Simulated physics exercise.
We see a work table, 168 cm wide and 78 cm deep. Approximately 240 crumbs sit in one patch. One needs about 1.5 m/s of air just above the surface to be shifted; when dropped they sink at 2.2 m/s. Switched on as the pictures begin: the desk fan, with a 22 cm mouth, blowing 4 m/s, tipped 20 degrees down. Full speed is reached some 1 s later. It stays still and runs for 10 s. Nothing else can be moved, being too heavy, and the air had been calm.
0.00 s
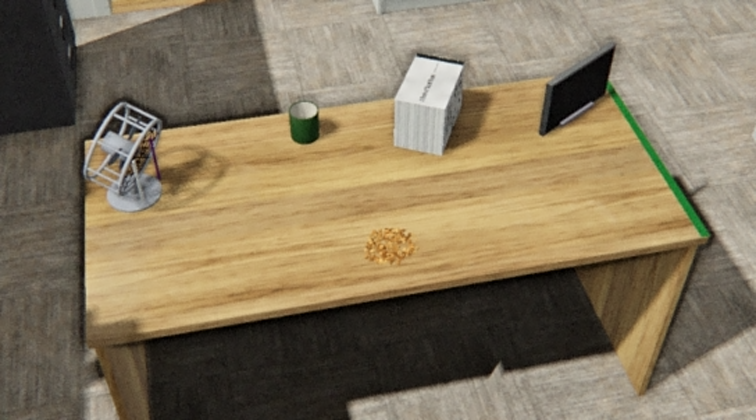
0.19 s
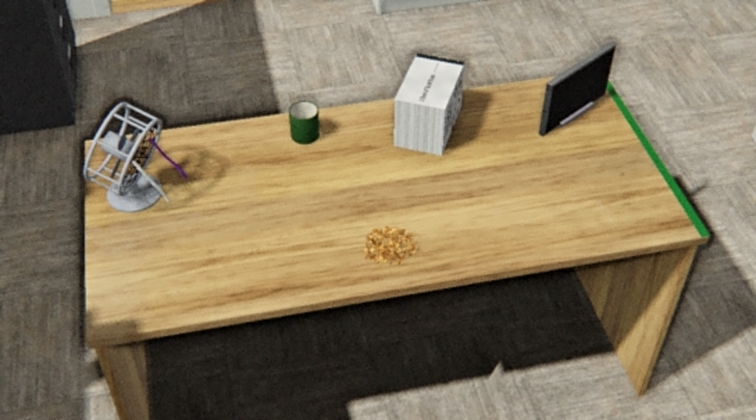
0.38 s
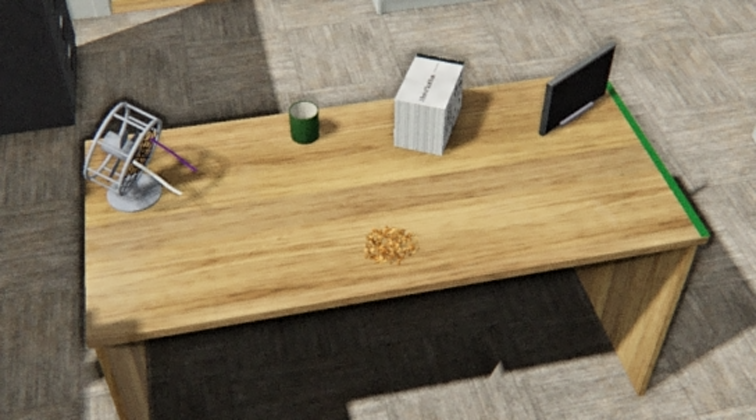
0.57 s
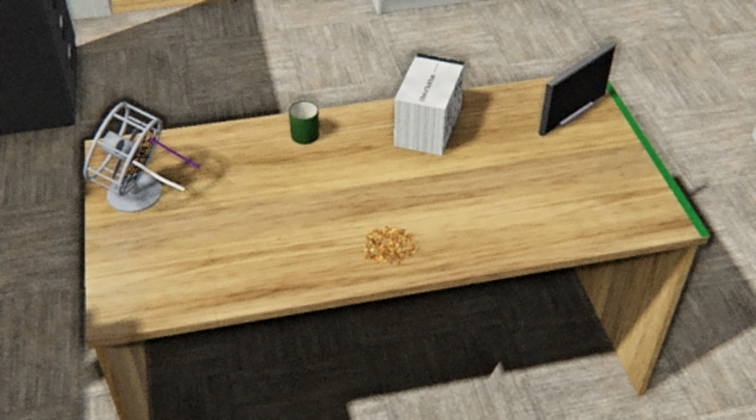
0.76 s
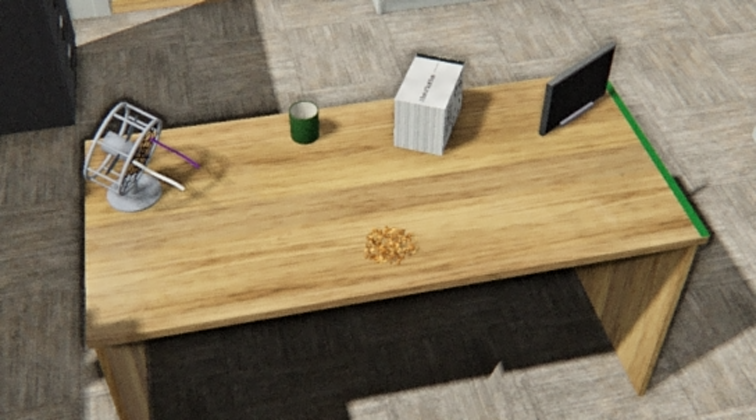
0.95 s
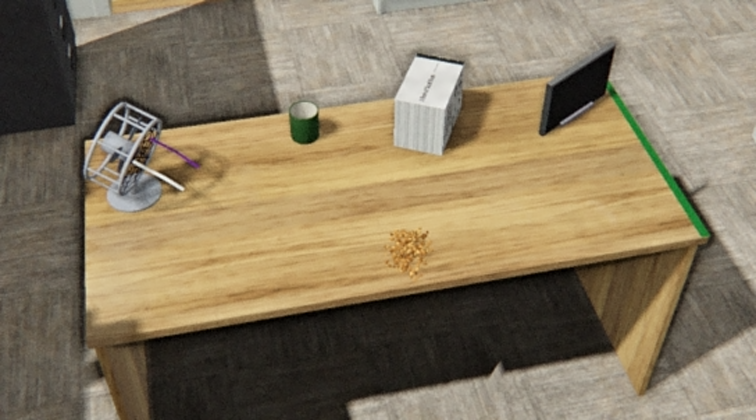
A desk fan at the left of a wooden work table, near a green mug, a white book and a dark screen, shifts its thin rods at first while a patch of orange crumbs lies still. Then most of the crumbs stir and shift slightly to the right, still bunched together.
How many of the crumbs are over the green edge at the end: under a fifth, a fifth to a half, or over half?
Of the crumbs, less than a fifth end over the green edge.
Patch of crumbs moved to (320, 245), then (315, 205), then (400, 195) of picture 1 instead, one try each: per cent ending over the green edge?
In turn: 0 per cent, 80 per cent, 100 per cent.
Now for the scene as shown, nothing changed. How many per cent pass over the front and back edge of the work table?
Roughly 100 per cent at the front edge and 0 per cent at the back edge.
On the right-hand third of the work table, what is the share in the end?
0 %.
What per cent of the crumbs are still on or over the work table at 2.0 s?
Estimate: Around 0 percent.
After 2.0 s, 0 % are over the green edge; 100 % have settled or left.
After 3.2 s, 0 % are over the green edge; 100 % have settled or left.
After 5.5 s, 0 % are over the green edge; 100 % have settled or left.
After 10.0 s, at the end, 0 % are over the green edge.
